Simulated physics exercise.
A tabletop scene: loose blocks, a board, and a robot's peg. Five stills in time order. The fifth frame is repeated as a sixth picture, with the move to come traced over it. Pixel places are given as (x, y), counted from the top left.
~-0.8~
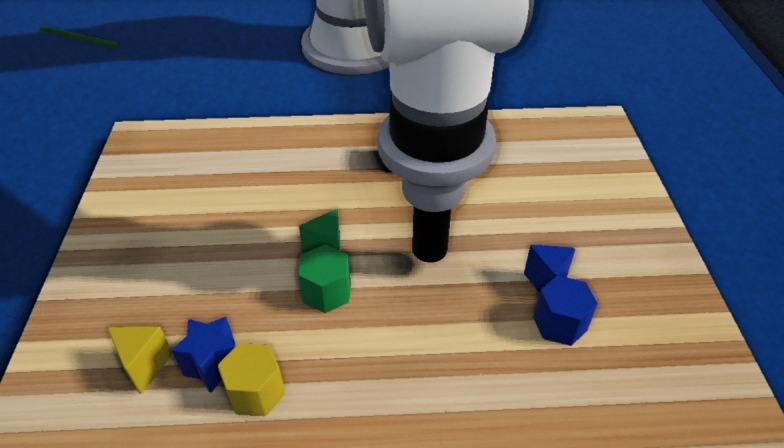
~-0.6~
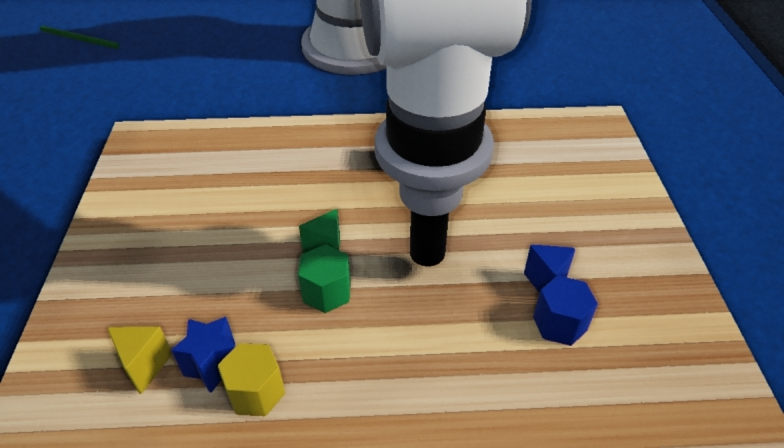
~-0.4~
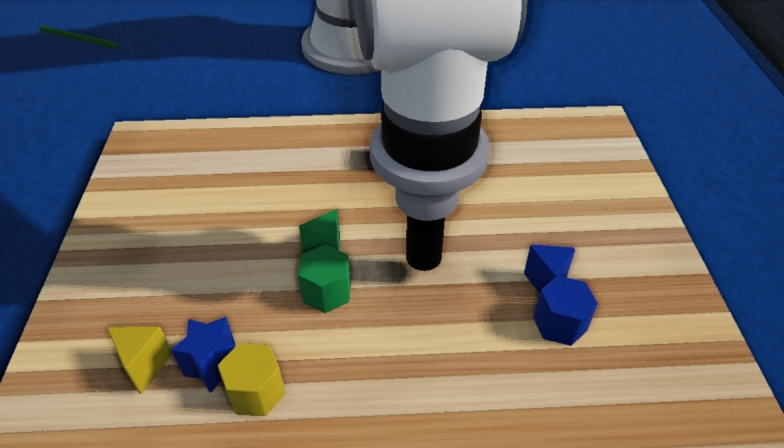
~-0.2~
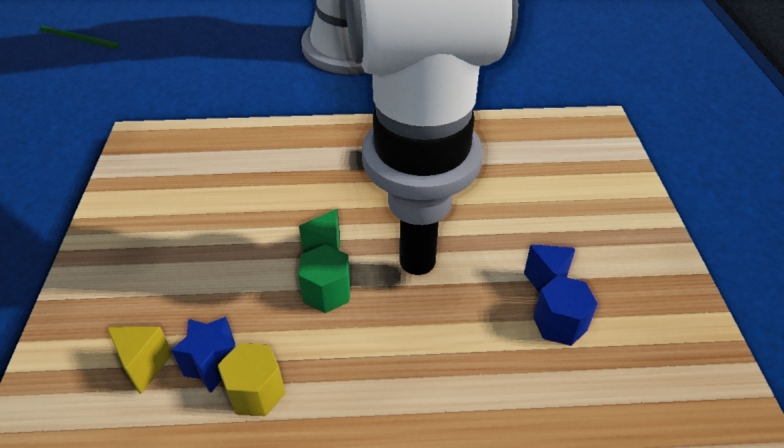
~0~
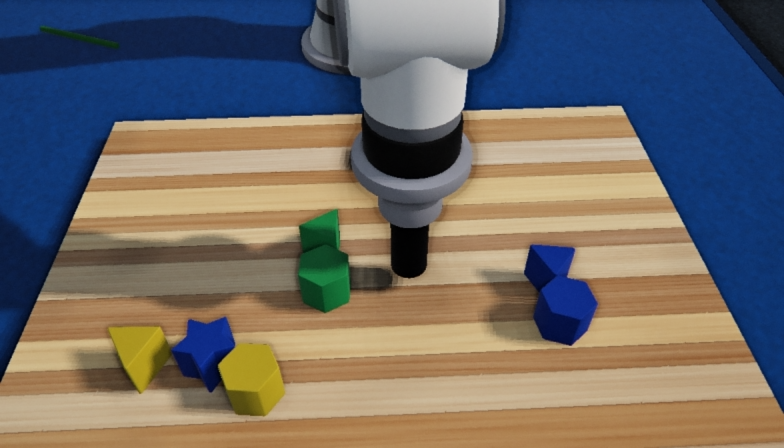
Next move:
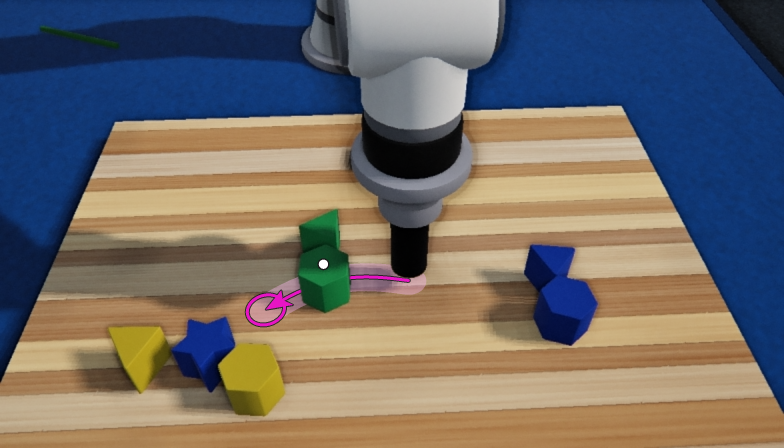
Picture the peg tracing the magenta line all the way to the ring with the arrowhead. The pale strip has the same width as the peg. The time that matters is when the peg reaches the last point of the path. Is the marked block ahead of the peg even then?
That would be a yes.
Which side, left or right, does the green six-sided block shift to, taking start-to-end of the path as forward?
Side: Left.
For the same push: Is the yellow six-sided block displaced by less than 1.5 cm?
Answer: Yes.
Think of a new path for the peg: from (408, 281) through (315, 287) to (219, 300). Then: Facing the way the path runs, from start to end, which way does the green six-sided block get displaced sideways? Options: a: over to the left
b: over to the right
a: Over to the left.
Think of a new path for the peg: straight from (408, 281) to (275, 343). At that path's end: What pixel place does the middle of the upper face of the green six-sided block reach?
I expect it at (294, 266).
Drawn move, from (408, 281) through (360, 277) and (311, 287) to (266, 310); the dot is on the green six-sided block.
What follows on the original path. One third of the way, peg at (358, 262); green six-sided block at (316, 266).
Two thirds of the way, peg at (308, 271); green six-sided block at (276, 287), turned 50° anticlockwise.
At the end, peg at (262, 294); blue star at (193, 345), turned 15° anticlockwise; yellow six-sided block still; green six-sided block at (237, 318), turned 80° anticlockwise; green triangular piece still.
